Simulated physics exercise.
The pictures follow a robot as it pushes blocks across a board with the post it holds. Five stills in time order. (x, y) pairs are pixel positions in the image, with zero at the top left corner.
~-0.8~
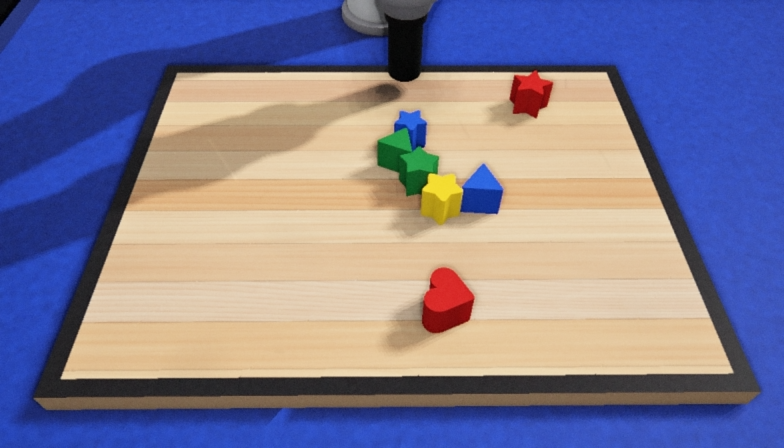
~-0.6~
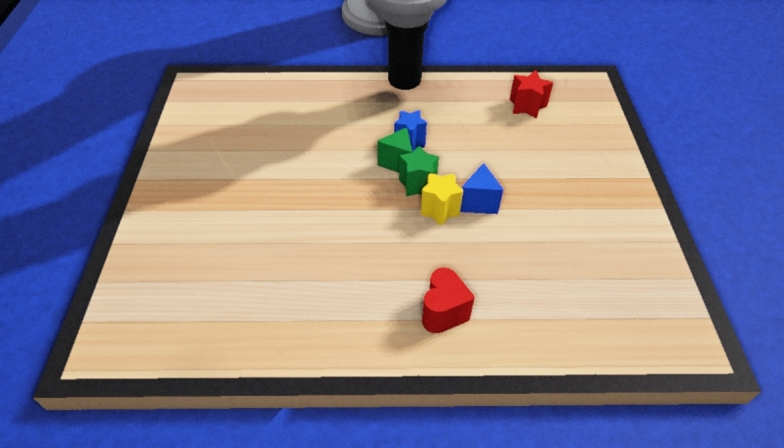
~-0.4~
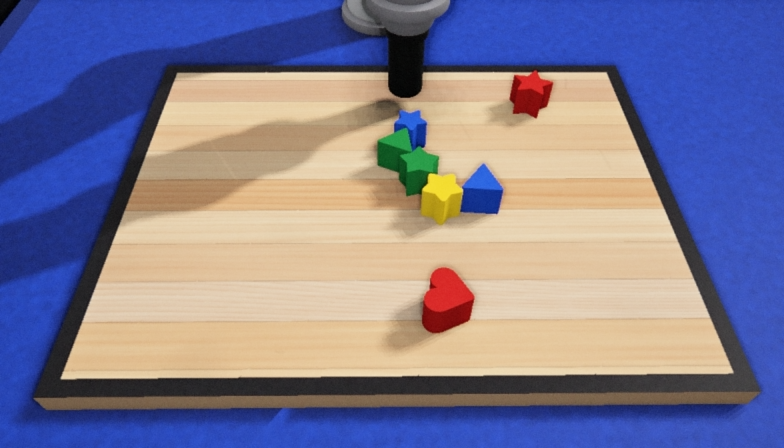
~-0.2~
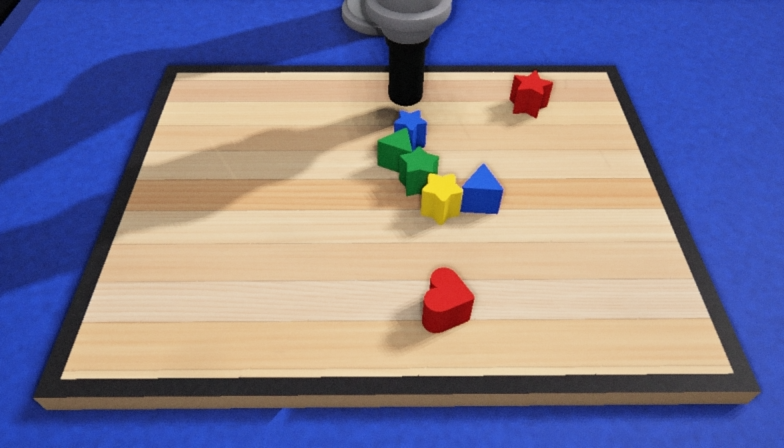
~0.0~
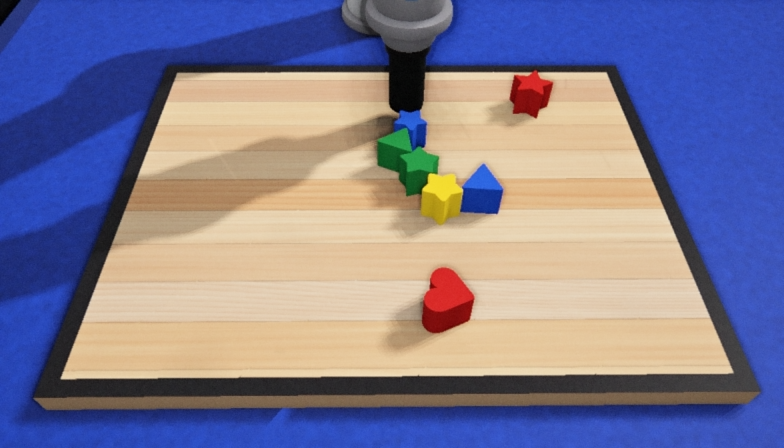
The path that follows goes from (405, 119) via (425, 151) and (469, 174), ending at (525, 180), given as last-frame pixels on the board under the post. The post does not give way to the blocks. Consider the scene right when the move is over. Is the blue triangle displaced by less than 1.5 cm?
Yes, that is what happens.
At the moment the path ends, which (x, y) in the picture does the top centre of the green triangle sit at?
Near (389, 157).
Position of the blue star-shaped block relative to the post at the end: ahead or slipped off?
Final position: To the side or behind.
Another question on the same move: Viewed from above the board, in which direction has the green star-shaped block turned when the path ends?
My answer: Anticlockwise.
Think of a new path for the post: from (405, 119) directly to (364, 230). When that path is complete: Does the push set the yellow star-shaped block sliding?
Yes, that is how it ends up.
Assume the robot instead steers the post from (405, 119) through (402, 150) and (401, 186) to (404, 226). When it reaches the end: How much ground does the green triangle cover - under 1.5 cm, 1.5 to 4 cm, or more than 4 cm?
Over 4 cm.
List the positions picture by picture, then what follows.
The first picture shows lower end of the post (404, 74), tops of blocks, green triangle (398, 140), blue star-shaped block (411, 119), green star-shaped block (420, 160), blue triangle (483, 180).
The second picture shows post (405, 81), blocks as before.
The third picture shows post (405, 89), blocks as before.
The fourth picture shows post (406, 97), blocks as before.
The fifth picture shows post (406, 105), green triangle (398, 140), blue star-shaped block (411, 119), green star-shaped block (420, 160), blue triangle (483, 180).
On the path given first. One third of the way, post (426, 139); green triangle (390, 155), turned 60° clockwise; blue star-shaped block (421, 148), turned 15° clockwise; green star-shaped block (419, 170), turned 40° anticlockwise.
Two thirds of the way, post (471, 160); green triangle (389, 157), turned 70° clockwise; blue star-shaped block (422, 156), turned 50° clockwise; green star-shaped block (415, 178), turned 55° anticlockwise.
At the end, post (529, 167); green triangle (389, 157), turned 70° clockwise; blue star-shaped block (422, 156), turned 50° clockwise; green star-shaped block (415, 178), turned 55° anticlockwise; blue triangle not moved.
